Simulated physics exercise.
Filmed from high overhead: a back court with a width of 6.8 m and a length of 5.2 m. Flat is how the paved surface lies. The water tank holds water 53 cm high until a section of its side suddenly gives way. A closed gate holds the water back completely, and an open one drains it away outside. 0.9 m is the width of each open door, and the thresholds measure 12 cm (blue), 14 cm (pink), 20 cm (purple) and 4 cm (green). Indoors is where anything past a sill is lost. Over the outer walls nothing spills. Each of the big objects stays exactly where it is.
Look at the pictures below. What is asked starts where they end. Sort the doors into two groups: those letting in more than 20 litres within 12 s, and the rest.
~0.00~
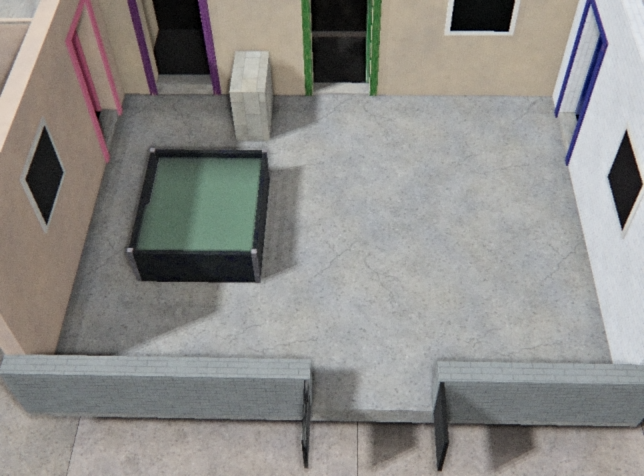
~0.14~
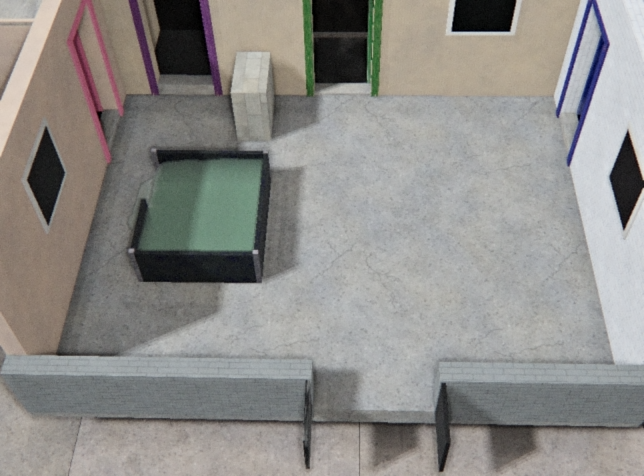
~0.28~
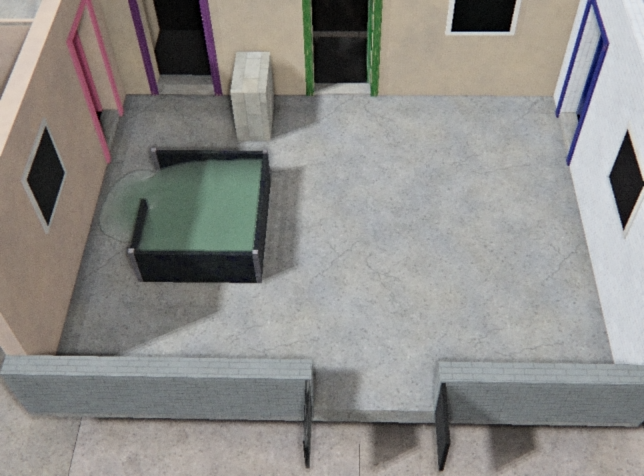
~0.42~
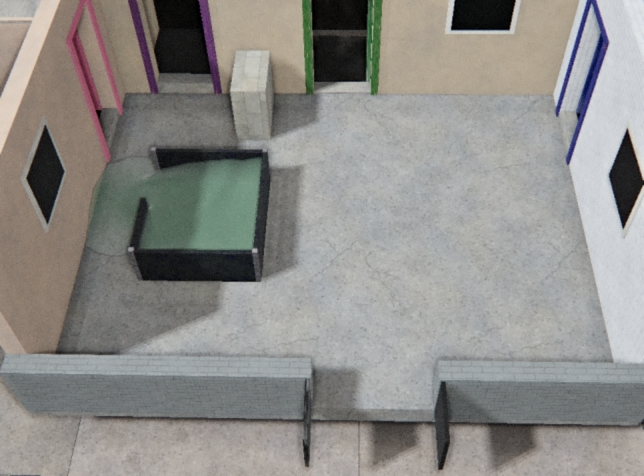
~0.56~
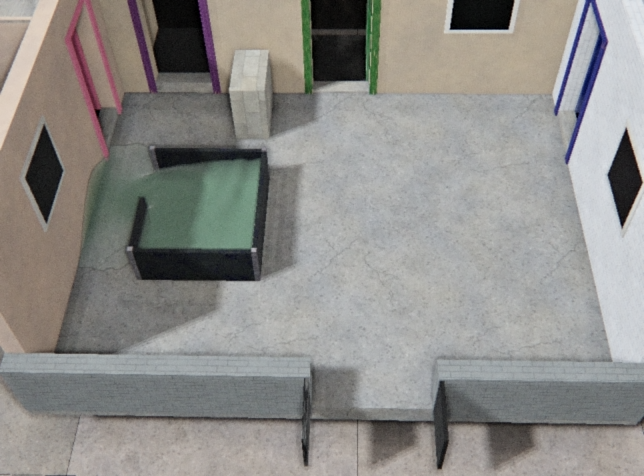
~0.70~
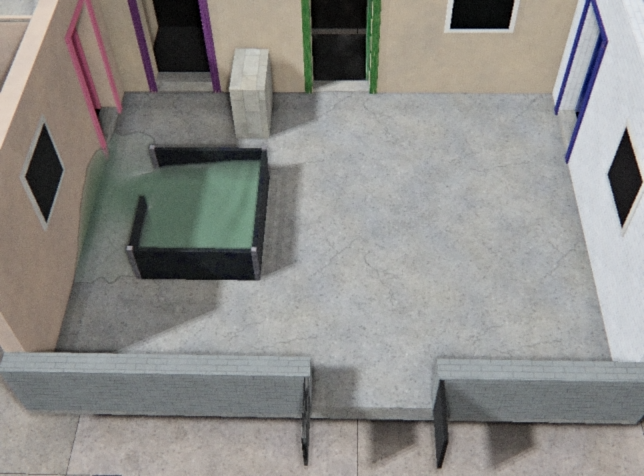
The blue door goes with the rest; the pink door goes with the rest; the purple door goes with the rest; the green door goes with the rest.
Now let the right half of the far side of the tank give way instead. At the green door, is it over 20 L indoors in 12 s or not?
Note: Green door, beyond the limit.
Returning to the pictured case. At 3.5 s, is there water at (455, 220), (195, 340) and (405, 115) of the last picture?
Point 1: Unreached; point 2: Reached; point 3: Reached.
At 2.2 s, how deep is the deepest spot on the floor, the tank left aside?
Peak depth: Approx. 28 cm.
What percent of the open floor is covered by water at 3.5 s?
Around 35 per cent.
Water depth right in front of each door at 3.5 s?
Door by door in cm, blue shows 0, pink shows 9, purple shows 14, green shows 3.
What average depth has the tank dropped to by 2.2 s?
The average depth is around 27 cm.
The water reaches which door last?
The blue door.
After 1.4 s water covers 15 % of the floor and is deepest (39 cm) near (96, 200); blue door not reached, pink door 15 cm at the sill, 0 L in, purple door not reached, green door not reached.
After 2.2 s water covers 20 % of the floor and is deepest (28 cm) near (96, 200); blue door not reached, pink door 13 cm at the sill, 2 L in, purple door 20 cm at the sill, 1 L in, green door not reached.
After 3.5 s water covers 35 % of the floor and is deepest (22 cm) near (235, 106); blue door not reached, pink door 9 cm at the sill, 3 L in, purple door 14 cm at the sill, 3 L in, green door 3 cm at the sill, 0 L in.
After 7.0 s water covers 80 % of the floor and is deepest (13 cm) near (120, 113); blue door 3 cm at the sill, 0 L in, pink door 10 cm at the sill, 4 L in, purple door 11 cm at the sill, 3 L in, green door 1 cm at the sill, 0 L in.
After 12.0 s water covers 95 % of the floor and is deepest (8 cm) near (214, 173); blue door 6 cm at the sill, 0 L in, pink door 6 cm at the sill, 4 L in, purple door 6 cm at the sill, 3 L in, green door 1 cm at the sill, 0 L in.
